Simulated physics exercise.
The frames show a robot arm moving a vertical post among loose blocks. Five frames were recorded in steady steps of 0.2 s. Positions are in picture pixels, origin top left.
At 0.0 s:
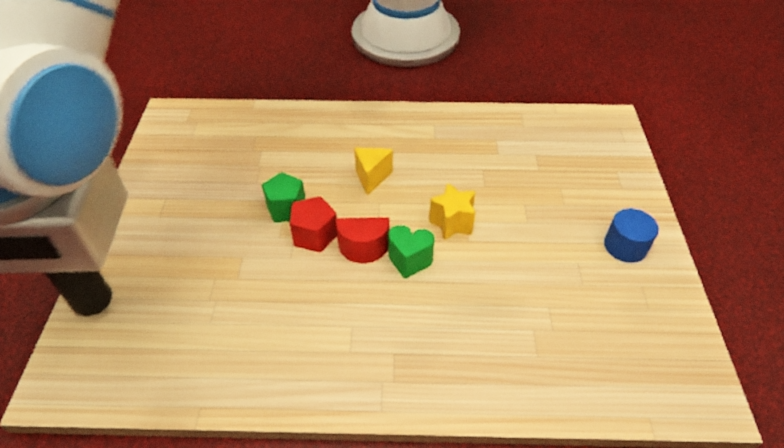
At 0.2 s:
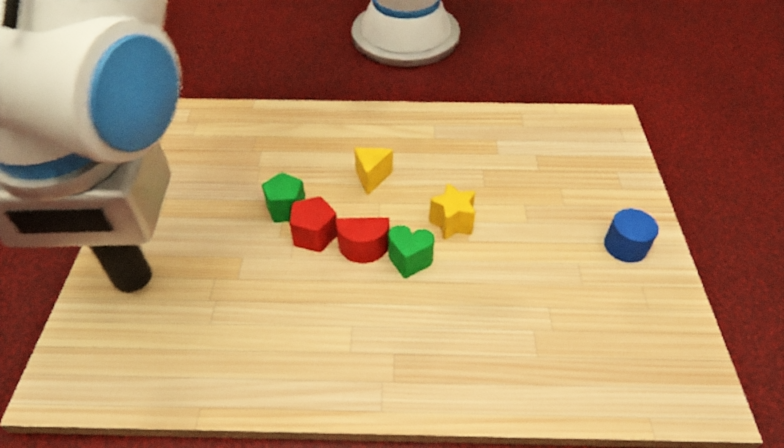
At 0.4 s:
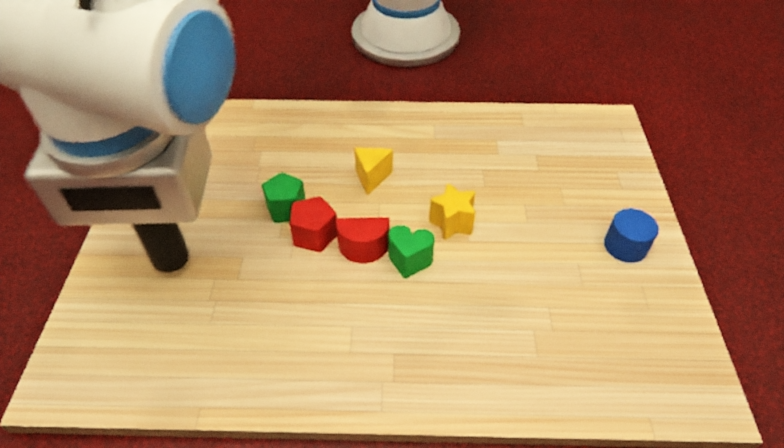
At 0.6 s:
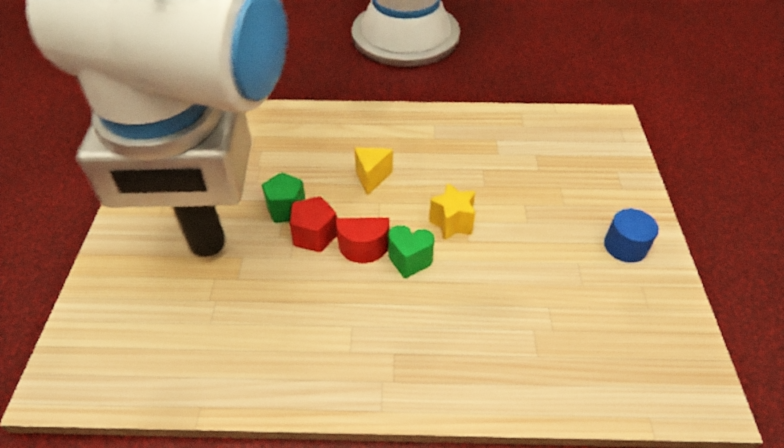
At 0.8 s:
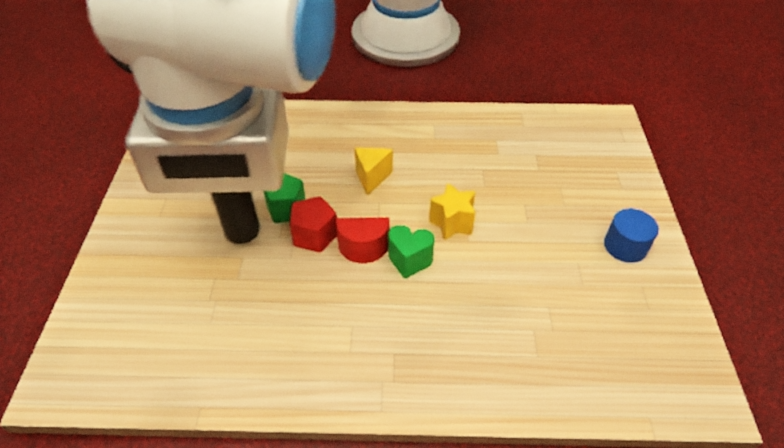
Robot arm moving a black vertical post rightward and slightly away across a wooden board, nearing green and red blocks that stay still.
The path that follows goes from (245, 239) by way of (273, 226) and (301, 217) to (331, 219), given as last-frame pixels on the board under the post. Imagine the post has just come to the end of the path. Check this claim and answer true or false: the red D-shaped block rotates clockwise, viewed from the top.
That claim is false.
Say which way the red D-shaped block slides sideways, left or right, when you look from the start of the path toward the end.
The shift goes right.
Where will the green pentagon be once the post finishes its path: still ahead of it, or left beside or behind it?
By then it is beside or behind the post.
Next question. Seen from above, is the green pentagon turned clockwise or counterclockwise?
That block twists counter-clockwise.
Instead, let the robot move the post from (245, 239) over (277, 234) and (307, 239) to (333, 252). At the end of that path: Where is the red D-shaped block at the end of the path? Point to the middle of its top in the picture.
About (395, 222).
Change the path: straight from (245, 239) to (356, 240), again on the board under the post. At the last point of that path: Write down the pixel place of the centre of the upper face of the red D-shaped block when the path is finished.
It is at (392, 218).
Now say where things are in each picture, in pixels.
Post's lower end (92, 300); green pentagon (282, 186); red pentagon (311, 212); red D-shaped block (363, 227); yellow three-sided block (371, 156), in the first picture.
Post (133, 277); blocks still, in the second picture.
Post (171, 258); blocks still, in the third picture.
Post (208, 243); blocks still, in the fourth picture.
Post (242, 230); green pentagon (282, 186); red pentagon (311, 212); red D-shaped block (363, 227); yellow three-sided block (371, 156), in the fifth picture.
What follows on the original path. Halfway along, post (285, 211); green pentagon (297, 172), turned 35° anticlockwise; red pentagon (316, 213).
At the end, post (330, 211); green pentagon (304, 170), turned 60° anticlockwise; red pentagon (340, 224), turned 80° clockwise; red D-shaped block (370, 239), turned 45° anticlockwise; yellow three-sided block still.
